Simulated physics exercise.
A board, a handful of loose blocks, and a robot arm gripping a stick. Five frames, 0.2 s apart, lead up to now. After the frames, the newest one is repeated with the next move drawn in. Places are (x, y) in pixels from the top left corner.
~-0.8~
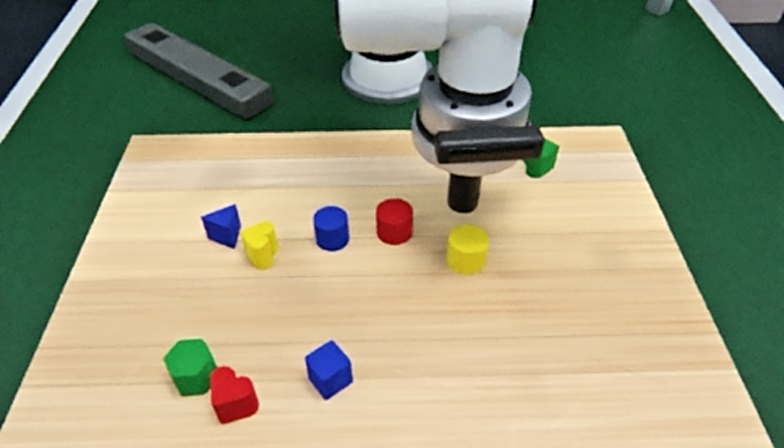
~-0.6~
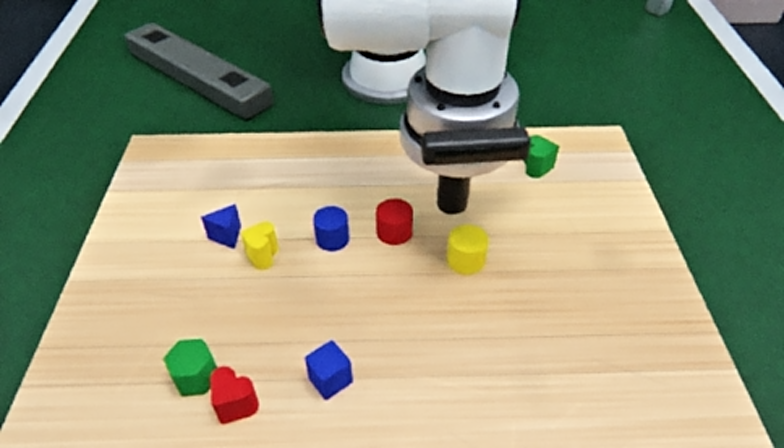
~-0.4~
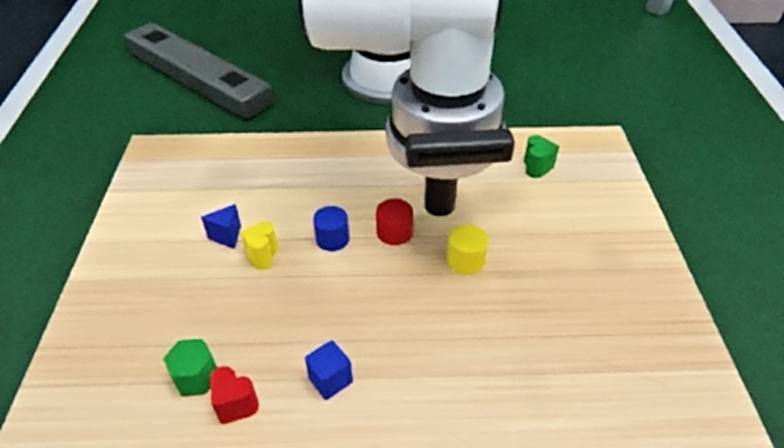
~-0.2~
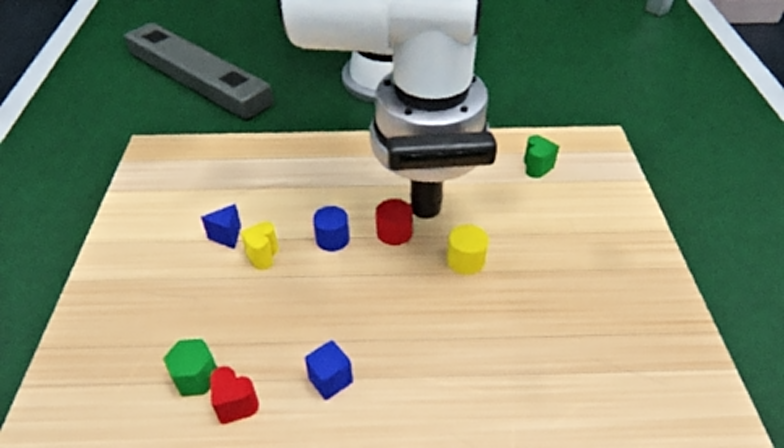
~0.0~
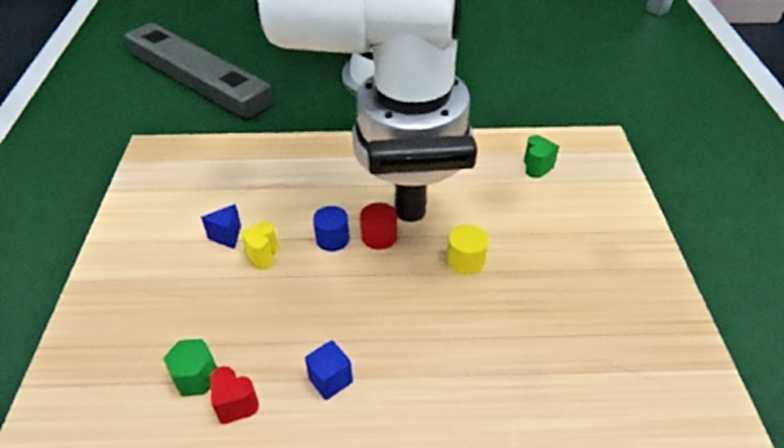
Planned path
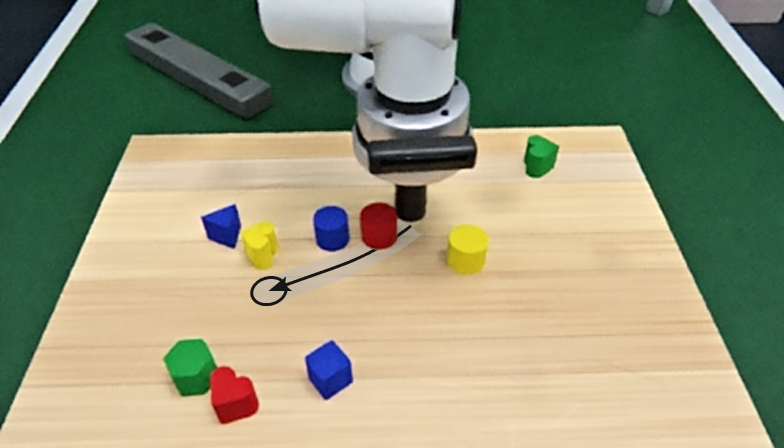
On a wooden table, a robot arm moves a dark stick left and nudges the red round block slightly toward the blue one.
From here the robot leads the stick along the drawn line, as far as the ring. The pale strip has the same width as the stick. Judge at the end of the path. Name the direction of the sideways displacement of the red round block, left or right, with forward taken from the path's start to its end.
My prediction: Rightwards.
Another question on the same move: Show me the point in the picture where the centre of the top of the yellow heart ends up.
It comes to (239, 225).
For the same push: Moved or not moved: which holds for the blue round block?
Its place changes.
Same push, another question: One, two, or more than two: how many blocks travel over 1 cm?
Going by the path, three or more of them shift by more than about 1 cm.
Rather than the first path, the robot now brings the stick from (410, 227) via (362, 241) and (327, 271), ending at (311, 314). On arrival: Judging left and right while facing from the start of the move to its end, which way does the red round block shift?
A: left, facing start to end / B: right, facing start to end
The one that fits is B, right, facing start to end.
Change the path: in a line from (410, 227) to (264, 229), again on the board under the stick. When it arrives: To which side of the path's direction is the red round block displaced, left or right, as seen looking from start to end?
Side: Left.
The line goes from (410, 227) by way of (371, 252) and (322, 272) to (269, 291).
On the path given first. One third of the way, stick (370, 238); blue round block (305, 217); red round block (334, 232).
Two thirds of the way, stick (320, 258); blue round block (289, 214); red round block (285, 241).
At the end, stick (265, 277); blue three-sided block (219, 214); yellow heart (239, 225), turned 55° clockwise; blue round block (289, 214); red round block (245, 247).
